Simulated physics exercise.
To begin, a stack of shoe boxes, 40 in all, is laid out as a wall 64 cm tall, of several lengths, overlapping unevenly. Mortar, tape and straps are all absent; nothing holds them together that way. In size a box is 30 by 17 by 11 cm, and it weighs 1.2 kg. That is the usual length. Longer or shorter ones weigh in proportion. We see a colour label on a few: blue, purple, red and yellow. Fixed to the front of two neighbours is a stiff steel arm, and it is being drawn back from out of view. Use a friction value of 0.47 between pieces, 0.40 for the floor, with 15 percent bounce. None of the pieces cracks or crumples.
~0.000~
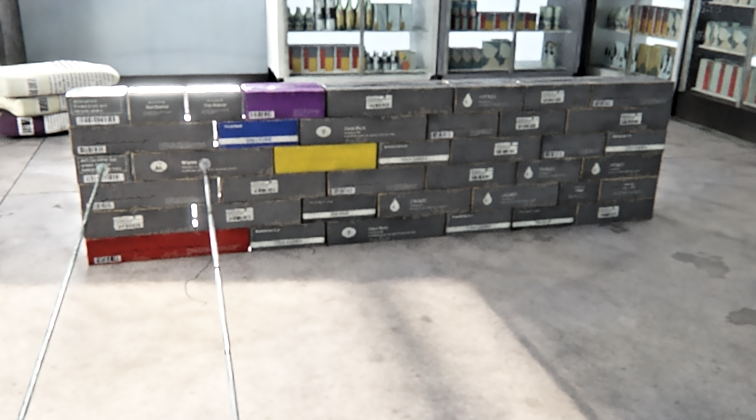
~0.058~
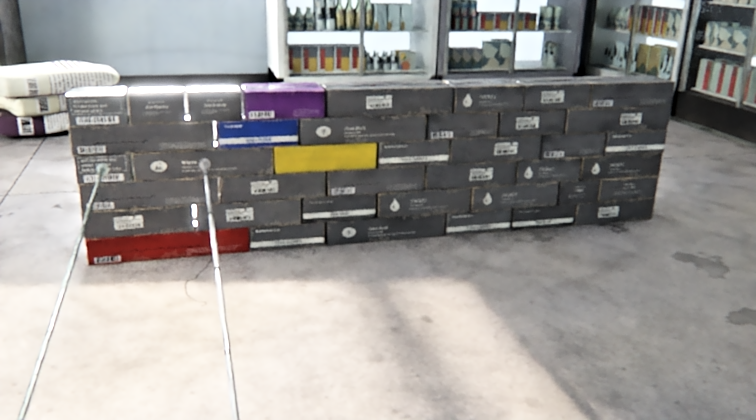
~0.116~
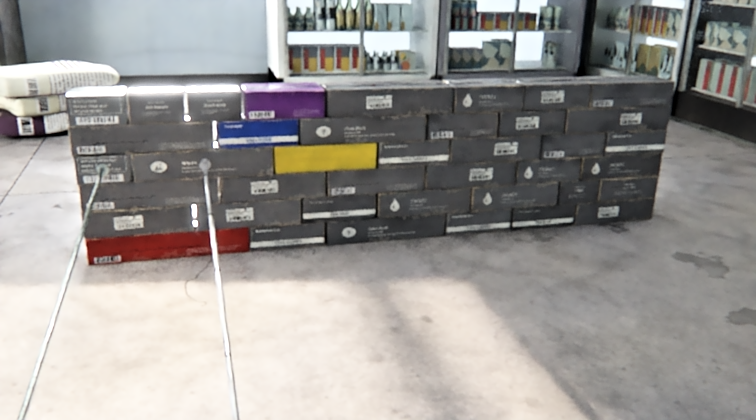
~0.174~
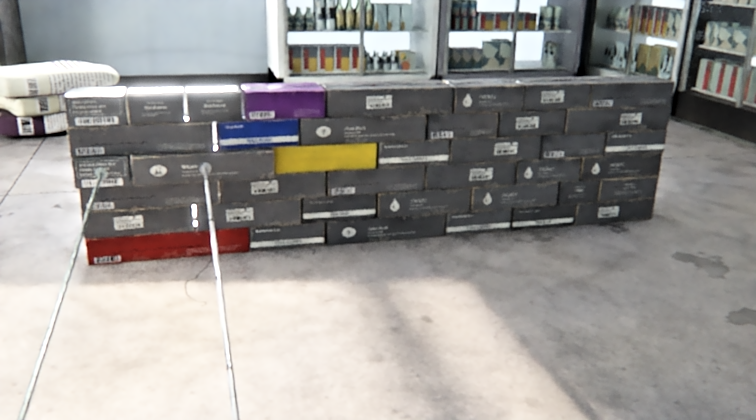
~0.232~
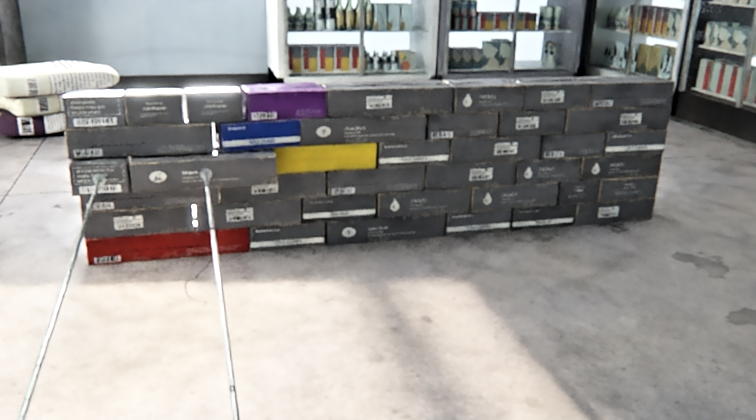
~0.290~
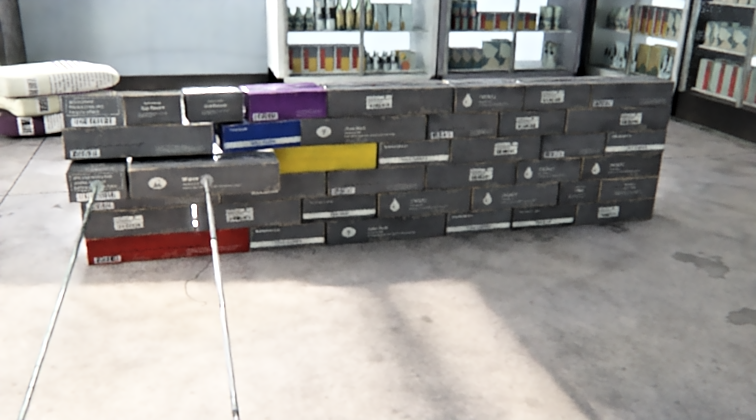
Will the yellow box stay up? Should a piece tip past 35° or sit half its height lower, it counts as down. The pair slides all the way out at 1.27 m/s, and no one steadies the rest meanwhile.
Yes.
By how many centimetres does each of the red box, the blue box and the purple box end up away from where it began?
Here red ends up 0 centimetres away, blue 5 centimetres and purple 60 centimetres.
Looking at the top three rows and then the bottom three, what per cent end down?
The top part comes to 30 per cent, the bottom part to 0 per cent.
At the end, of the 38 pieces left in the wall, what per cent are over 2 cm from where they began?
Result: 15 per cent.
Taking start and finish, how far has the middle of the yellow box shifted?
It ends around 0 cm from its start.
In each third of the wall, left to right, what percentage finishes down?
Per cent - left 40, middle 0, right 0.
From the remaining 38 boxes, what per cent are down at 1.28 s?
15 per cent.
Around 0.40 s, 3 of the 38 other boxes down; yellow box unmoved; purple box displaced 25 mm.
Around 0.58 s, 4 of the 38 other boxes down; yellow box unmoved; purple box tipped 29°.
Around 1.28 s, 5 of the 38 other boxes down; yellow box unmoved; purple box tipped 64°, 19 cm lower.
Finally (2.1 s), 5 of the 38 other boxes down; yellow box unmoved; purple box on its side; blue box tipped 31°, 37 mm lower. Seen by the last camera, middles, yellow box near (323, 152), purple box near (231, 244).
